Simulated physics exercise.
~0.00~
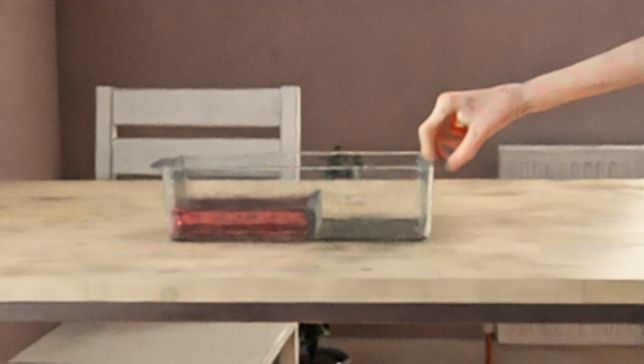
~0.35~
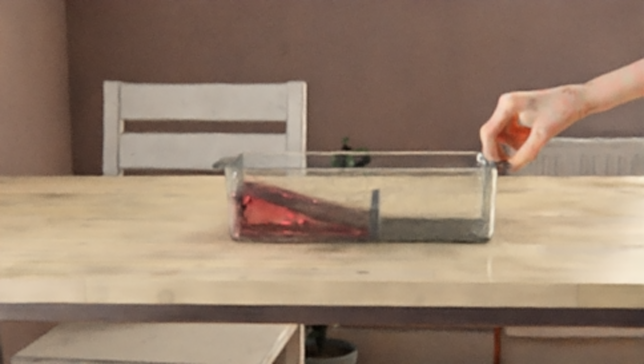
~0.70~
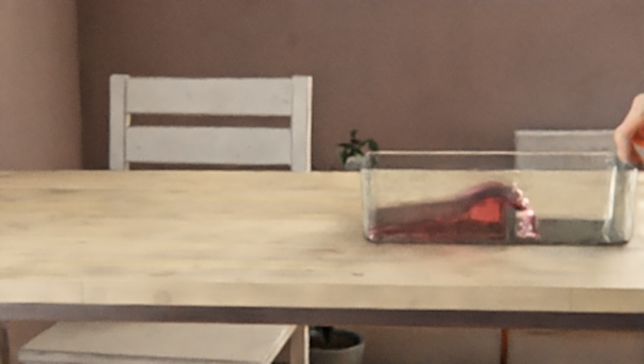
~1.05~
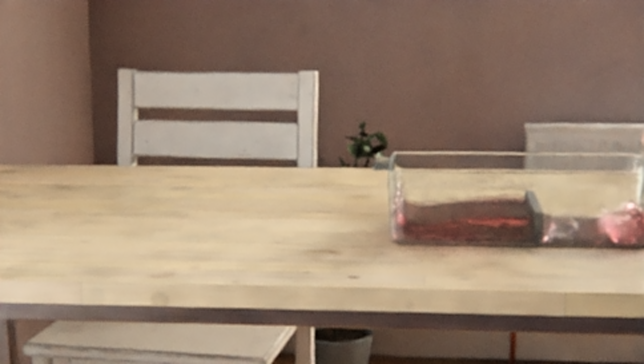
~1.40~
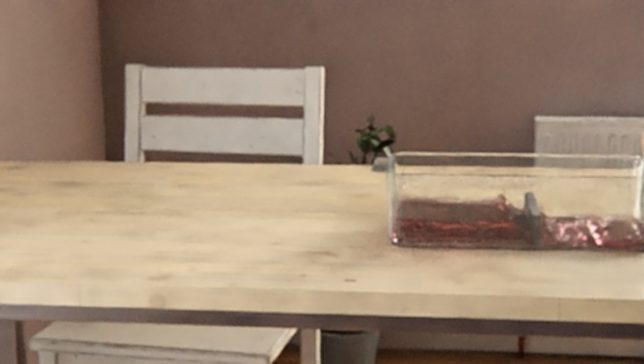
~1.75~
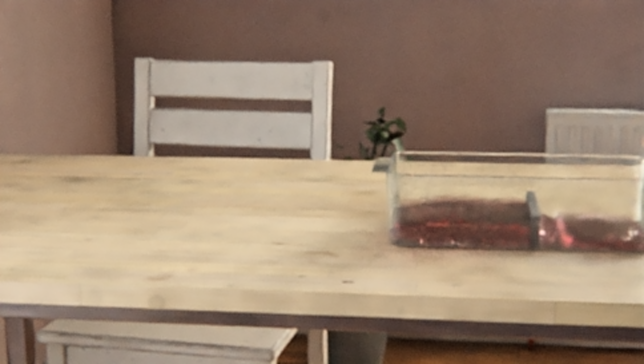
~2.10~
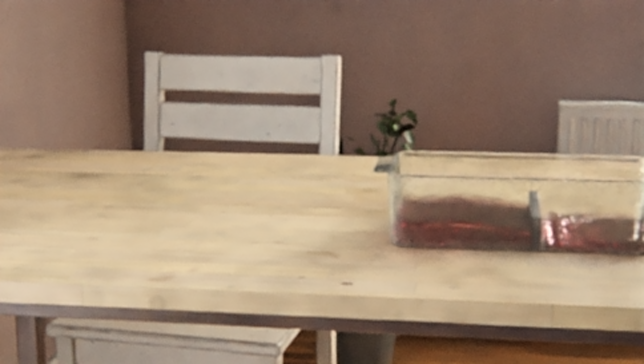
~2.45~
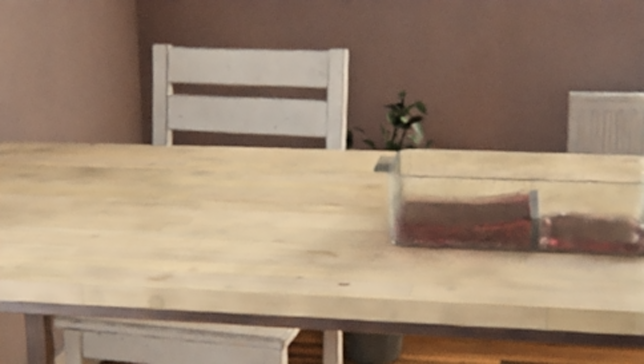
A pale wooden table stands in a room with mauve walls, seen from the side and slightly above, with a white chair, a small plant and a white radiator behind it. On the table, a clear open food box holds red liquid to the left of a low grey divider. A hand at its right end pulls the box to the right, and the liquid heaps up against the divider and spills over it. The box stops near the right edge and the liquid sloshes, then calms. Most of it stays left, with a smaller share now on the right.
